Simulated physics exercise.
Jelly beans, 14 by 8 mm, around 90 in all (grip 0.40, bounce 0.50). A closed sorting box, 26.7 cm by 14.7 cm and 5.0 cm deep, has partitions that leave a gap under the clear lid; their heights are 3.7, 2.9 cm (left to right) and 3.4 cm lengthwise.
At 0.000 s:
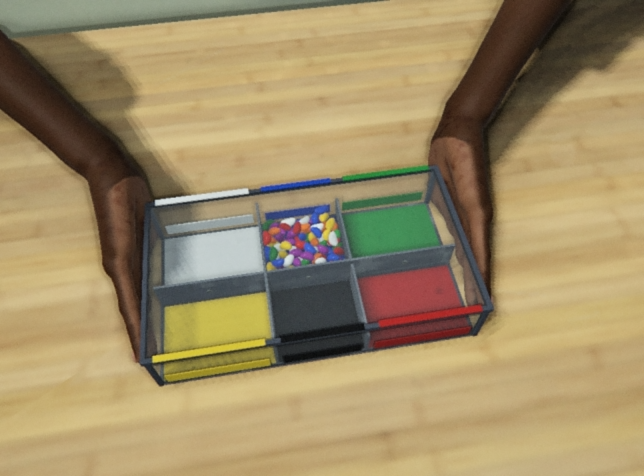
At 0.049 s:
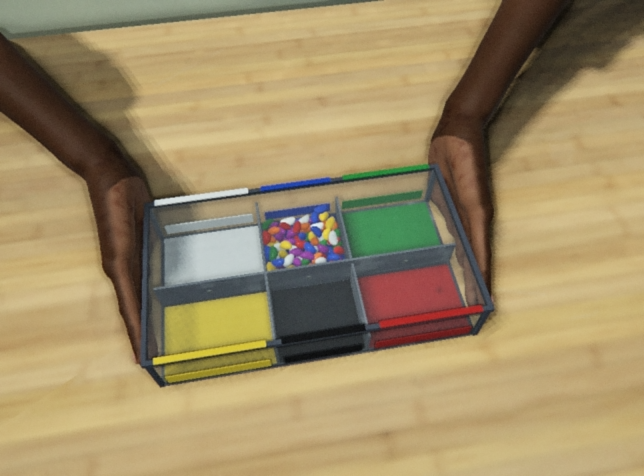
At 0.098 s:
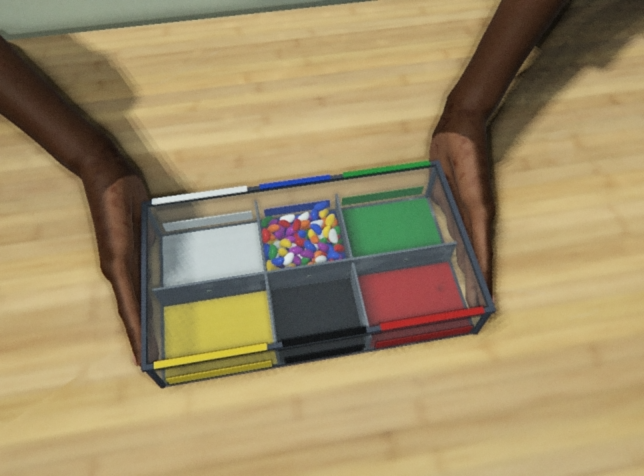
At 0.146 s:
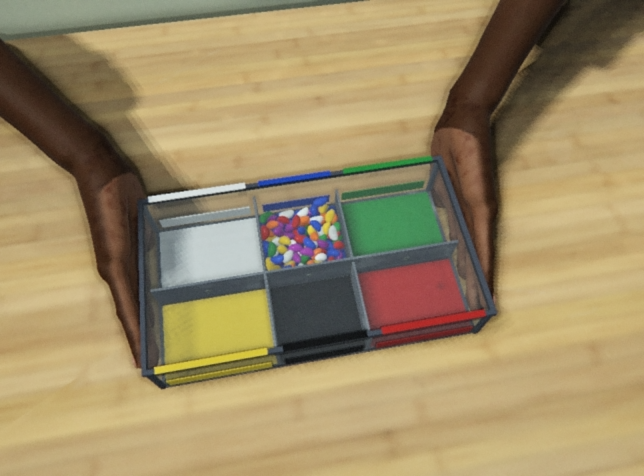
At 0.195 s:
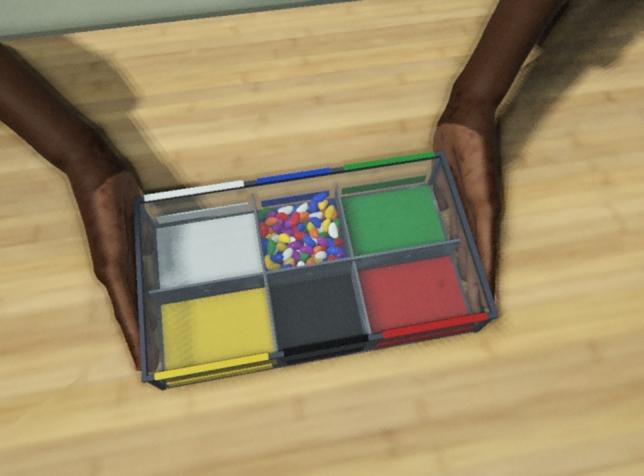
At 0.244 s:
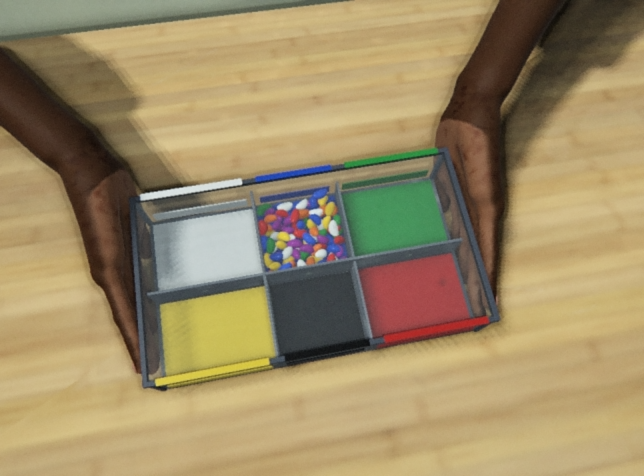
On a pale wooden surface with a grey-green strip along the far edge, seen from above at a slant, two hands hold a clear box by its sides. Its six compartments are white, blue and green behind, yellow, black and red in front, with many-coloured jelly beans in the blue one. The hands tilt the box slightly, its front left corner lowest, while the beans stay in their compartment.
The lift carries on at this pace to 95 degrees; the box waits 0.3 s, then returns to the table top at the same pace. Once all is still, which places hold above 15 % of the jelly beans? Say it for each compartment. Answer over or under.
Red compartment: Under; blue compartment: Over; green compartment: Under; yellow compartment: Under; white compartment: Under; black compartment: Over.
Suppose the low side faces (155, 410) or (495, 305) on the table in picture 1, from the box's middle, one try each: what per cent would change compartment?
Some 30 and 80 per cent.
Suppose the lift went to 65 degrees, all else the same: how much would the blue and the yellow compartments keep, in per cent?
Then: Blue 90; yellow 0.
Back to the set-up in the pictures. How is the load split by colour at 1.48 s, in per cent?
Red 0, blue 55, green 0, yellow 0, white 0, black 40.
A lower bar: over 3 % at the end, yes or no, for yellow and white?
Yellow yes, white no.
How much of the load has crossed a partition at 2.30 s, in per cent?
Some 65 per cent.
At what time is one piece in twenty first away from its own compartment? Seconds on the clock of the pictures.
At about 1.15 s.
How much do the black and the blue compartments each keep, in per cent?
Black 55; blue 35.
After 1.48 s, tilt 95 degrees; blue 55 %, black 40 %.
Then, at 2.30 s, tilt 49 degrees; red 5 %, blue 35 %, yellow 10 %, black 55 %.
After 3.14 s, tilt 0 degrees; red 5 %, blue 35 %, yellow 10 %, black 55 %.
At rest (3.5 s), red 5 %, blue 35 %, green 0 %, yellow 10 %, white 0 %, black 55 %.
